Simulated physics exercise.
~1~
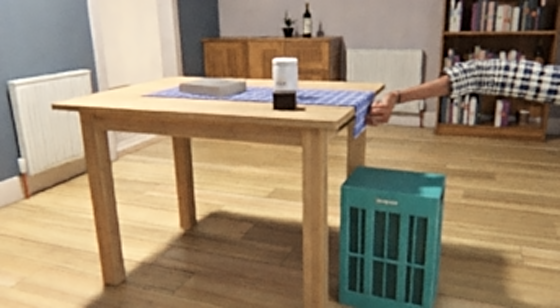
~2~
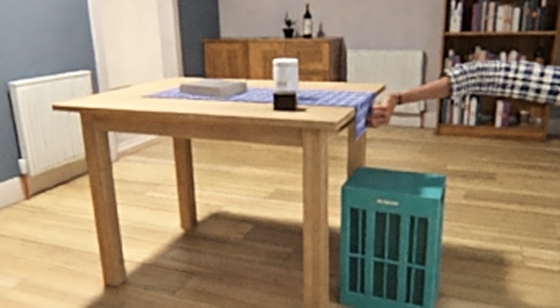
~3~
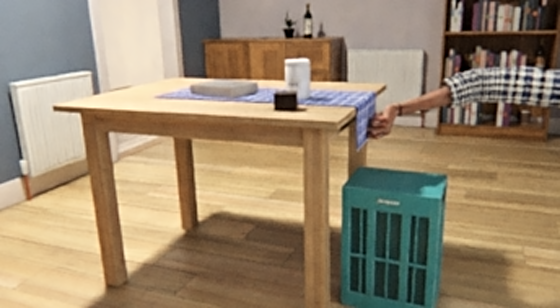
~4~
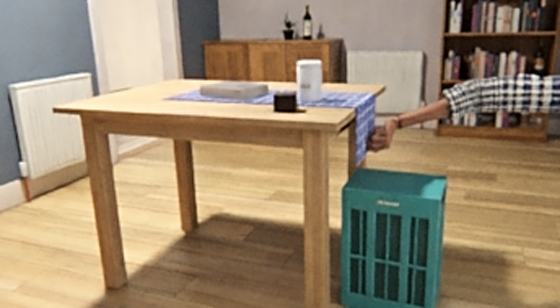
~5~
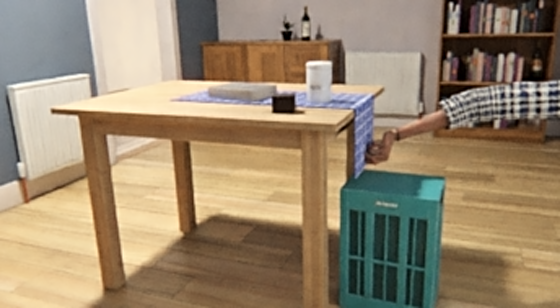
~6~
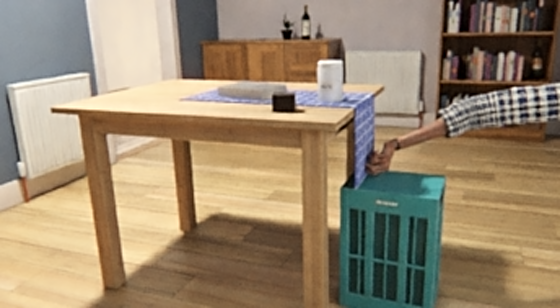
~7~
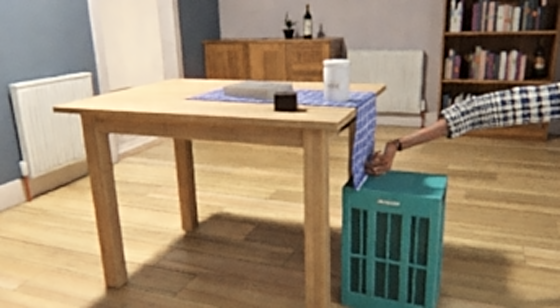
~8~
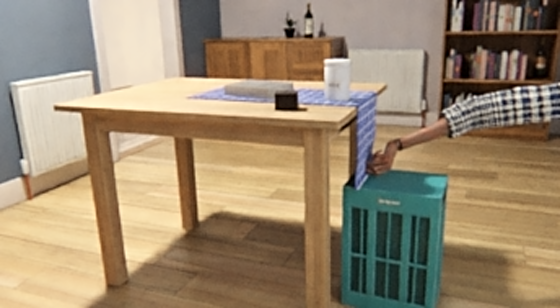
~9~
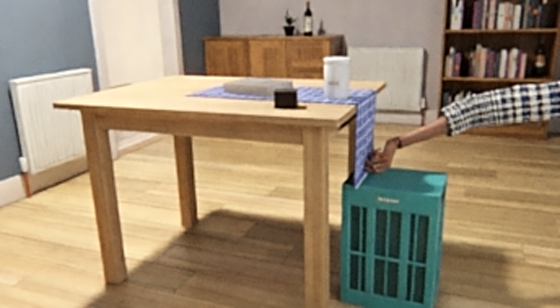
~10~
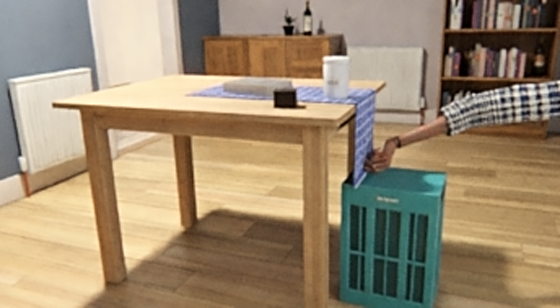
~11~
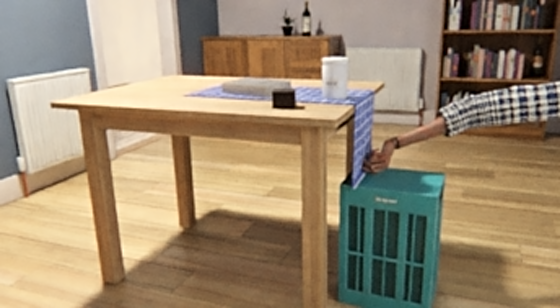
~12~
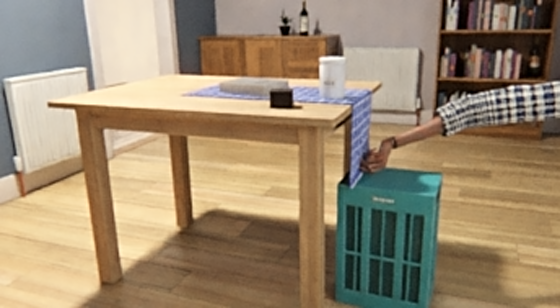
In a room with a pale wooden floor, a slightly swaying view takes in a light wooden table, with a radiator at left and a bookcase behind at right. A blue checked tea towel lies across the table with a grey book and a white jar on it, a small black block near the front edge, and a turquoise crate stands below at right. A hand reaching in from the right holds the towel's hanging end and draws it downward. The jar and book slide right with the cloth while the block stays put. The hand stops with the hem at the crate, the jar still upright on the table.
